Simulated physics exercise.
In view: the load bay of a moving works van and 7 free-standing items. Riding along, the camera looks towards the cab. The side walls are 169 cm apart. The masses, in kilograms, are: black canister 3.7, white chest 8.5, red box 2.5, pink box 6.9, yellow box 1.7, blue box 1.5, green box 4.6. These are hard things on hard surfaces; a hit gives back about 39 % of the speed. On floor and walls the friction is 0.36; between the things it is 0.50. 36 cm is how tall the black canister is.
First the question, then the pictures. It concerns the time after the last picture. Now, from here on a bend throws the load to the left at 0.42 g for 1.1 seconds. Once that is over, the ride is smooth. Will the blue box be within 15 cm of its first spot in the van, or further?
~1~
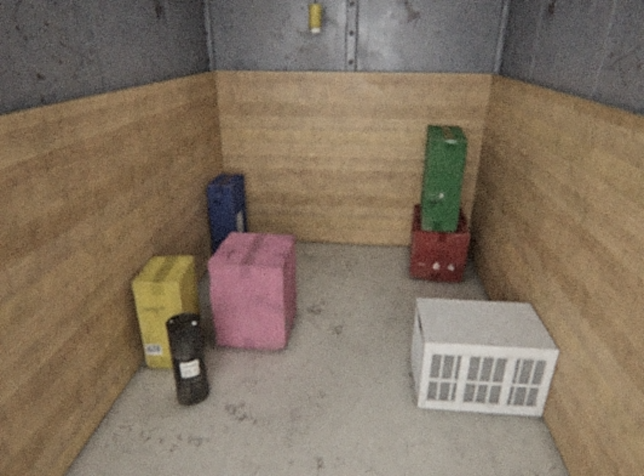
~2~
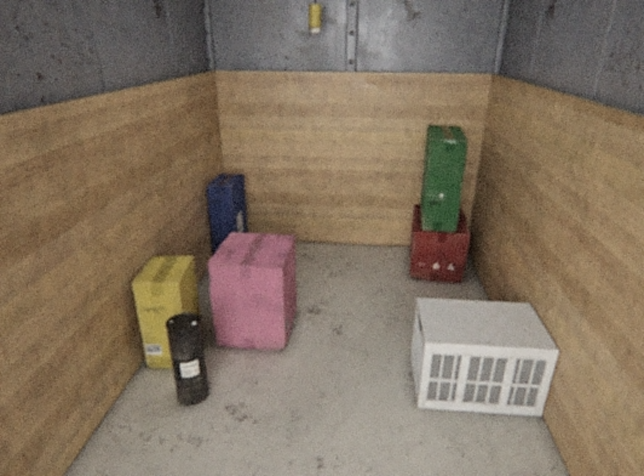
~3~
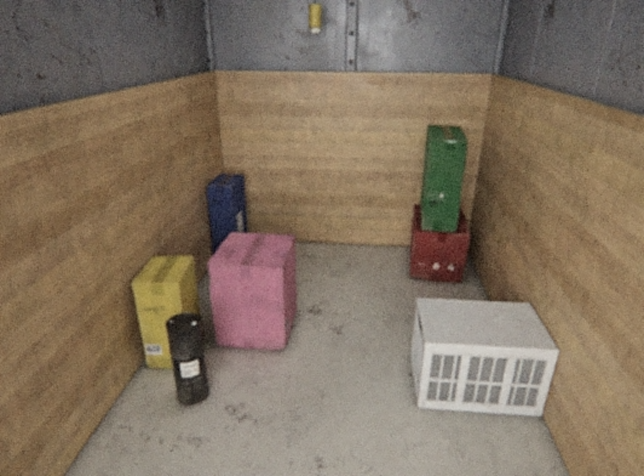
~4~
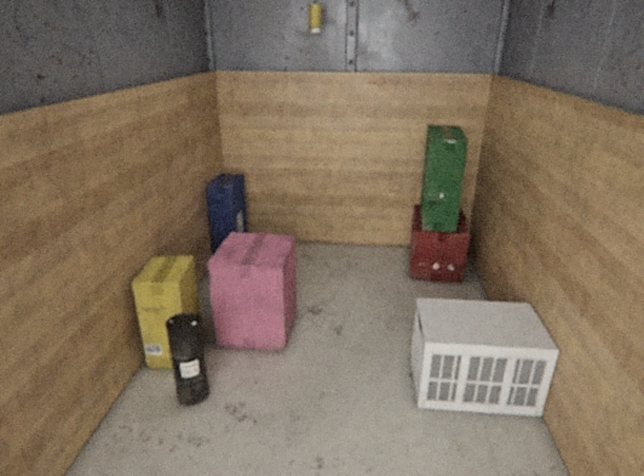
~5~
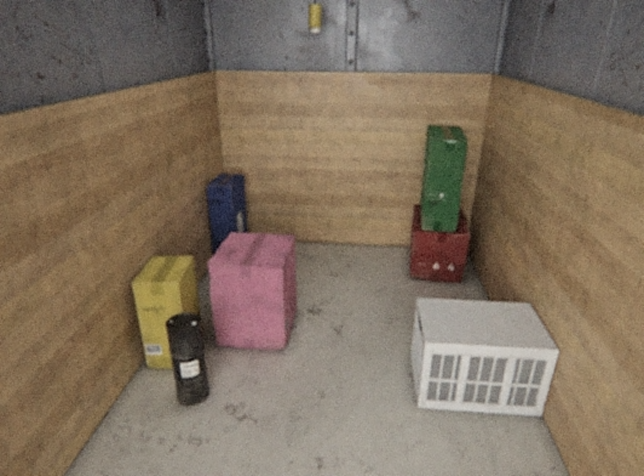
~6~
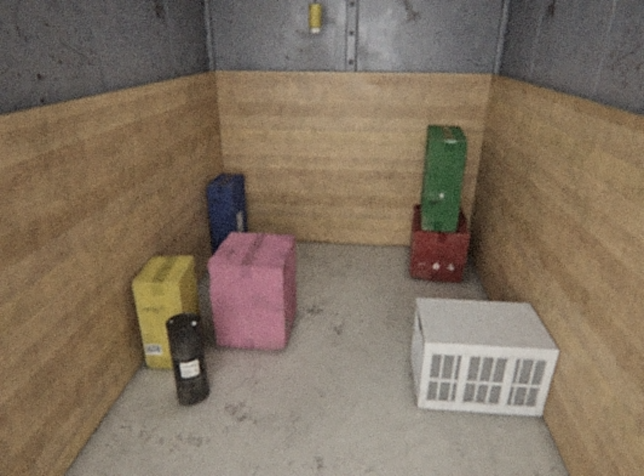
It doesn't get far.
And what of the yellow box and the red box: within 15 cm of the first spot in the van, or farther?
First the yellow box: It stays in position; then the red box: It departs its position.
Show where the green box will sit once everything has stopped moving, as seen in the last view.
About (286, 244).
Then, 1.30 s on from there, load feels 0.42 g left; green box 21° off upright; red box 21° off upright; black canister moved 10 cm.
Then, 1.60 s on from there, no push; green box now down from where it sat; red box 59° off upright; black canister 5° off upright.
In the end, down from where it sat, green box; toppled in the van, red box; not toppled but over 15 cm from the start, black canister and white chest; the other 3 under 15 cm from the start. In the last view, blue box near (226, 220).
